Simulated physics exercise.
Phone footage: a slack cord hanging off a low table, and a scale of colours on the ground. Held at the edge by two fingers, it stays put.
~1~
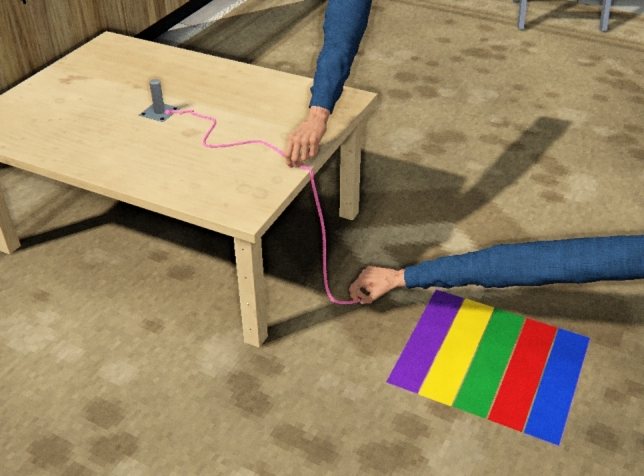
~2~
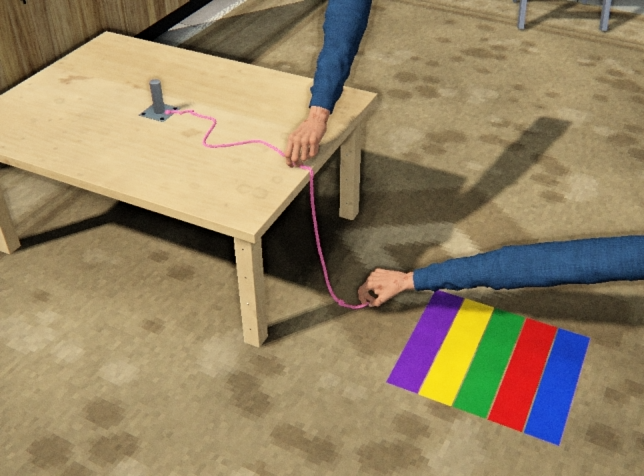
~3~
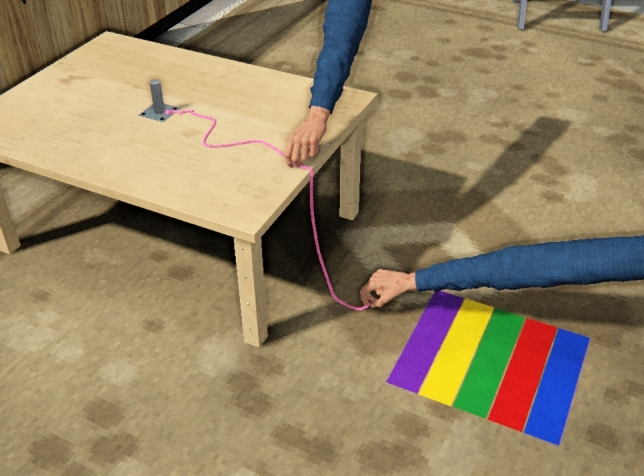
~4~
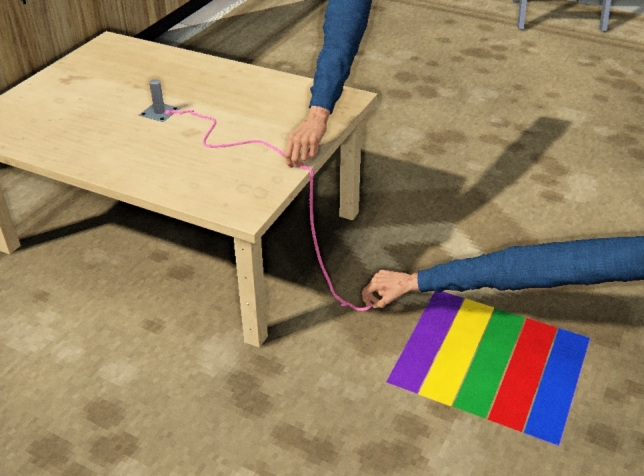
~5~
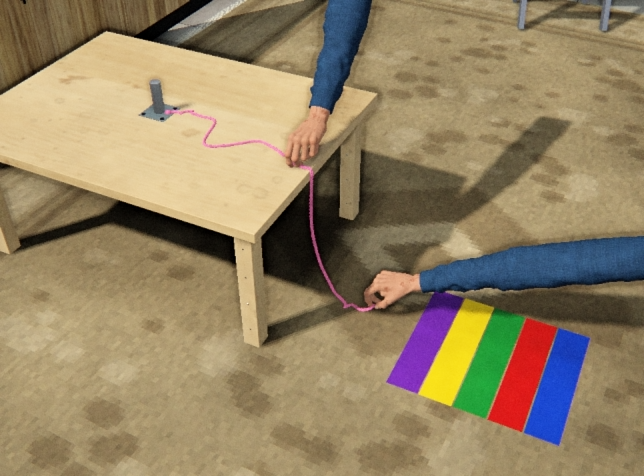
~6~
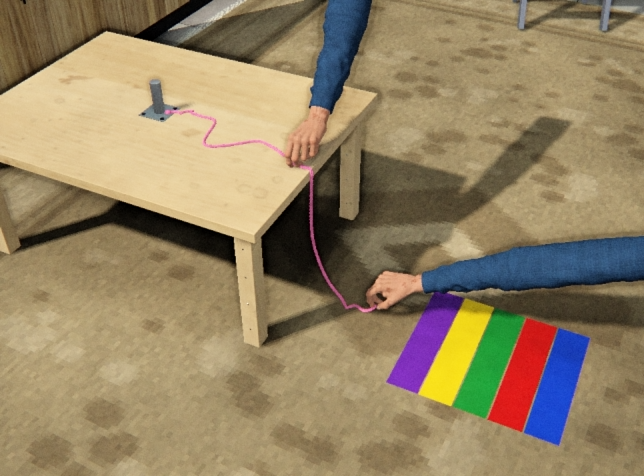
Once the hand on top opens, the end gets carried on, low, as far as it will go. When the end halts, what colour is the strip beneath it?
Red.
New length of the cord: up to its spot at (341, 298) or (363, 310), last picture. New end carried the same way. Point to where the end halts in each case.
Result 1: (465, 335). Result 2: (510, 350).
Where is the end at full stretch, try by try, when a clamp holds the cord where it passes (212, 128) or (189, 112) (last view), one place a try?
Per try (px): (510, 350), (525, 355).
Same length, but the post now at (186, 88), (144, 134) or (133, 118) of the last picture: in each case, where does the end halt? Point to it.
The first try gives (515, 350), the second (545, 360) and the third (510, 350).
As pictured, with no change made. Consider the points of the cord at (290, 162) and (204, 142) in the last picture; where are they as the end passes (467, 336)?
First mark (323, 204), second mark (246, 143).
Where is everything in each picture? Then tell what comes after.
In the first picture, end (359, 300); purple (411, 369); yellow (443, 381); green (477, 393); red (512, 405); blue (548, 418).
In the second picture, end (368, 303); cord through (191, 113) (204, 142) (268, 145) (311, 174) (317, 235) (330, 290).
In the third picture, end (370, 304).
In the fourth picture, end (372, 304); cord through (191, 113) (204, 142) (268, 145) (311, 174) (314, 234) (332, 289).
In the fifth picture, end (374, 305).
In the sixth picture, end (376, 306); cord through (191, 113) (204, 142) (268, 145) (311, 174) (312, 233) (333, 288).
Early on, end near (467, 336); over yellow.
Midway, end near (508, 349); over green.
At the end of the slack, end near (532, 358); over red. The end stops over the red strip.
